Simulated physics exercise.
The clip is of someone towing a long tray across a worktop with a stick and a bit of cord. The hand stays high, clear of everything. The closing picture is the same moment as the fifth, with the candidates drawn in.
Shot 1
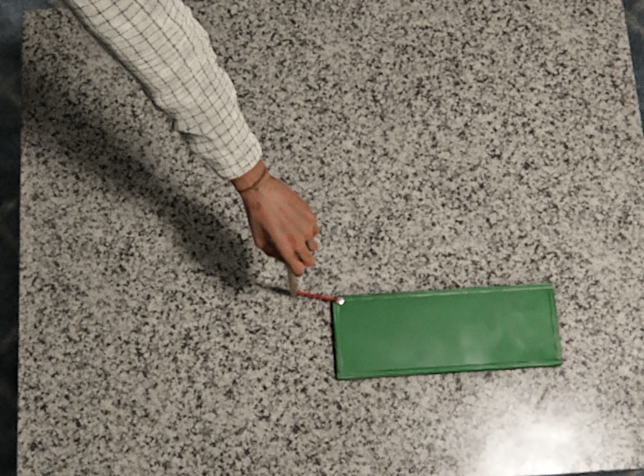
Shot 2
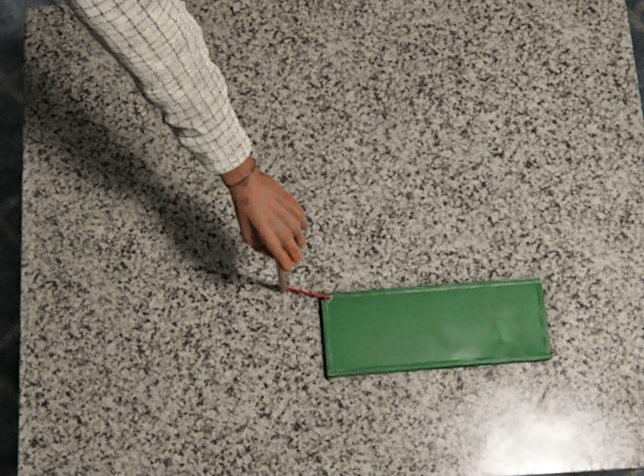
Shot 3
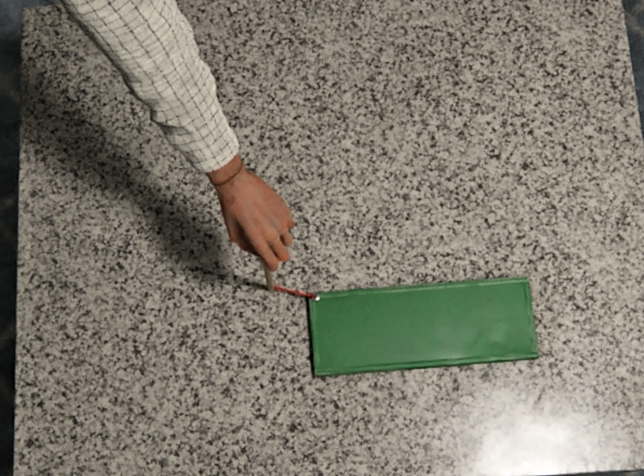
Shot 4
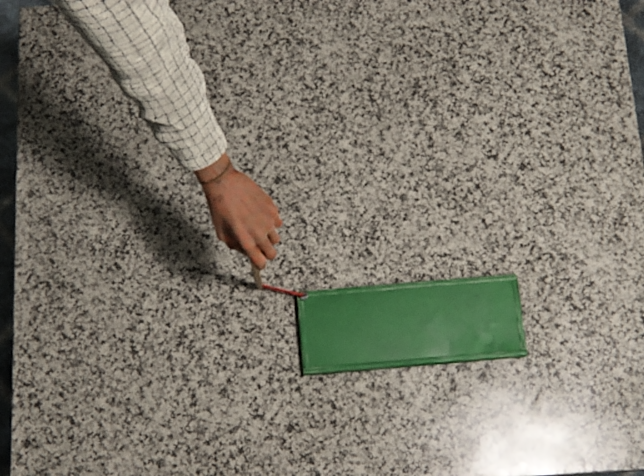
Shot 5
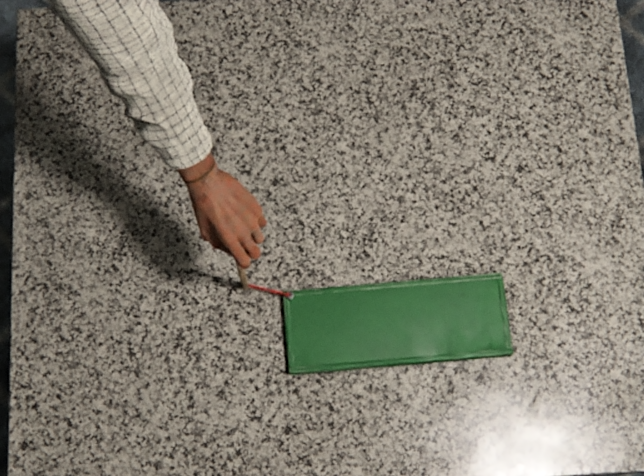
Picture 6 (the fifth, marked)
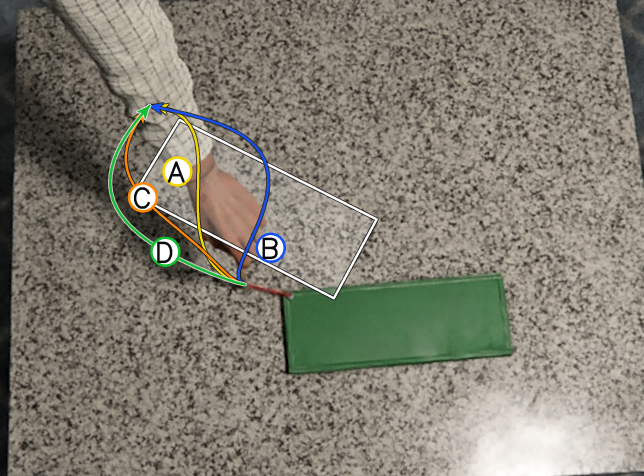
The clip opens on a hand in a checked sleeve gripping a small stick, with a short red cord tied to the upper left corner of a long green tray on a speckled worktop. The hand moves left, drawing the tray a short way left behind it, the cord stretched between them.
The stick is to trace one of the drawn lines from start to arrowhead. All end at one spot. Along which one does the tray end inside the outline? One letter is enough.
Only A brings it into the box.
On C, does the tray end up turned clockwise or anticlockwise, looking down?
On that path, clockwise.
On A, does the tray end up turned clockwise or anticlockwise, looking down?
On that path, clockwise.
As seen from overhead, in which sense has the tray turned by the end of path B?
On that path, clockwise.
On the marked copy, A from (245, 285) via (198, 188) to (155, 106); B from (245, 285) via (264, 160) to (149, 106); C from (245, 285) via (155, 209) to (146, 110); D from (245, 285) via (125, 221) to (149, 106); the outline at (255, 207).
With A. Early on, foot of the stick (199, 225), middle of the tray (333, 296).
Further on, foot of the stick (197, 146), middle of the tray (297, 254).
At the end, foot of the stick (150, 107), middle of the tray (254, 206); it lies in the outline.
As for the rest, B leaves its middle at (269, 189); C leaves its middle at (231, 222); D leaves its middle at (222, 228).
